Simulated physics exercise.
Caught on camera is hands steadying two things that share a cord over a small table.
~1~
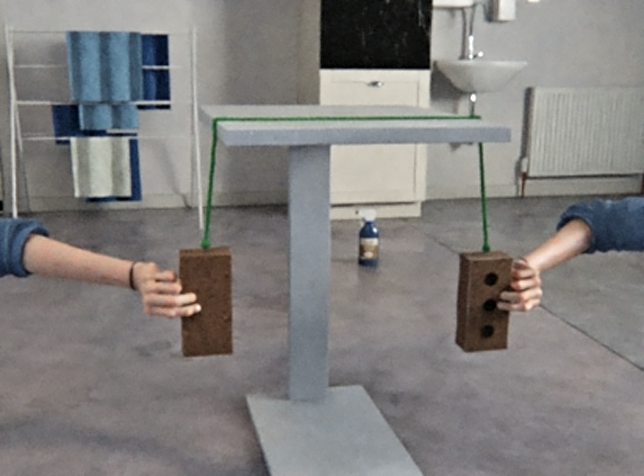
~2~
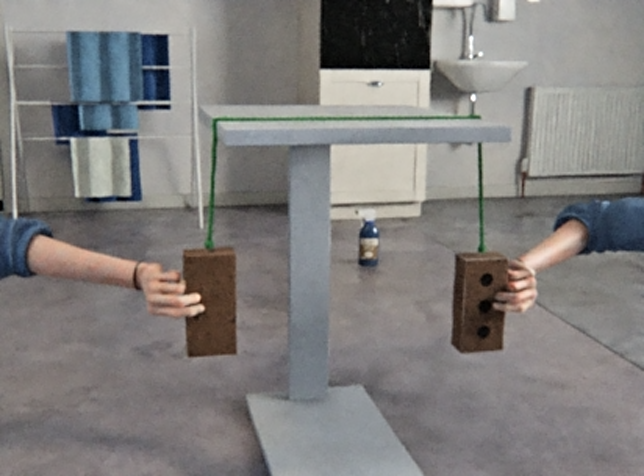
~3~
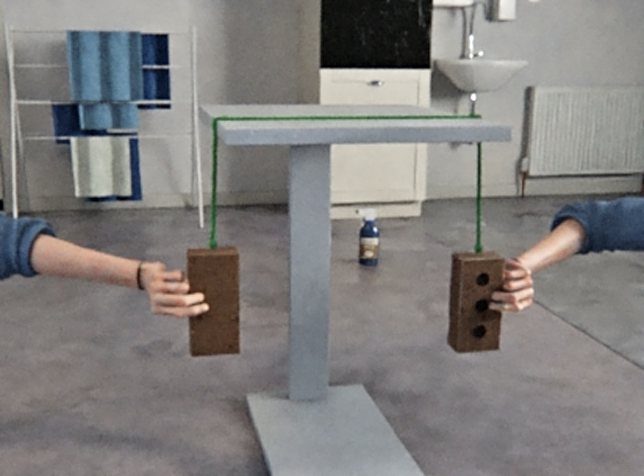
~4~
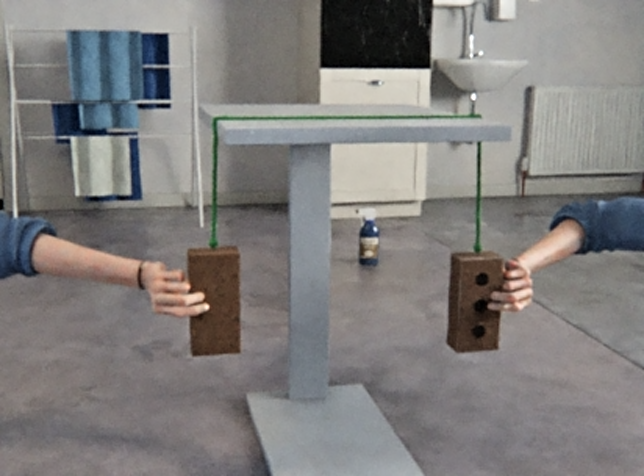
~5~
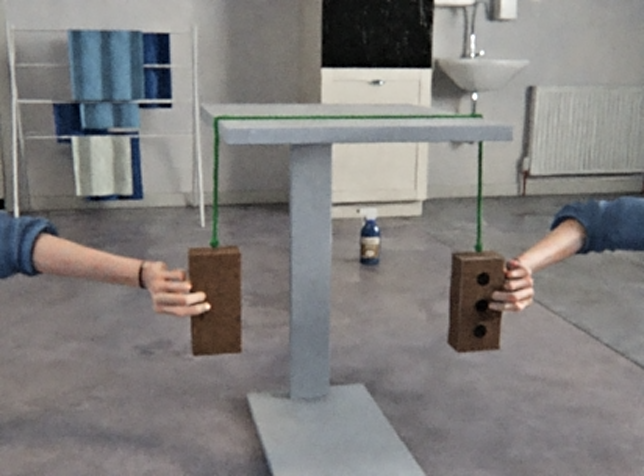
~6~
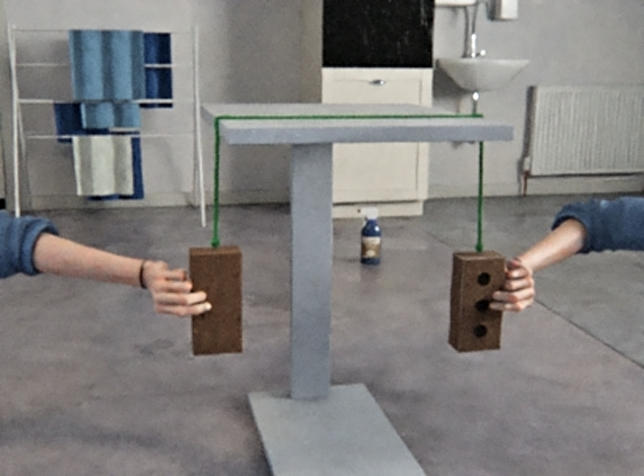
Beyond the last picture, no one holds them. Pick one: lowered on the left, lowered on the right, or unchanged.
Unchanged.
Then, 0.44 s past the final frame, left brick at the same height near (223, 300); right brick at the same height near (470, 302).
Then, 0.98 s past the final frame, left brick at the same height near (220, 300); right brick at the same height near (472, 301).
Then, 1.50 s past the final frame, left brick at the same height near (220, 300); right brick at the same height near (474, 301).
When it is over, left brick at the same height near (226, 300); right brick at the same height near (468, 302). The cord hangs still.
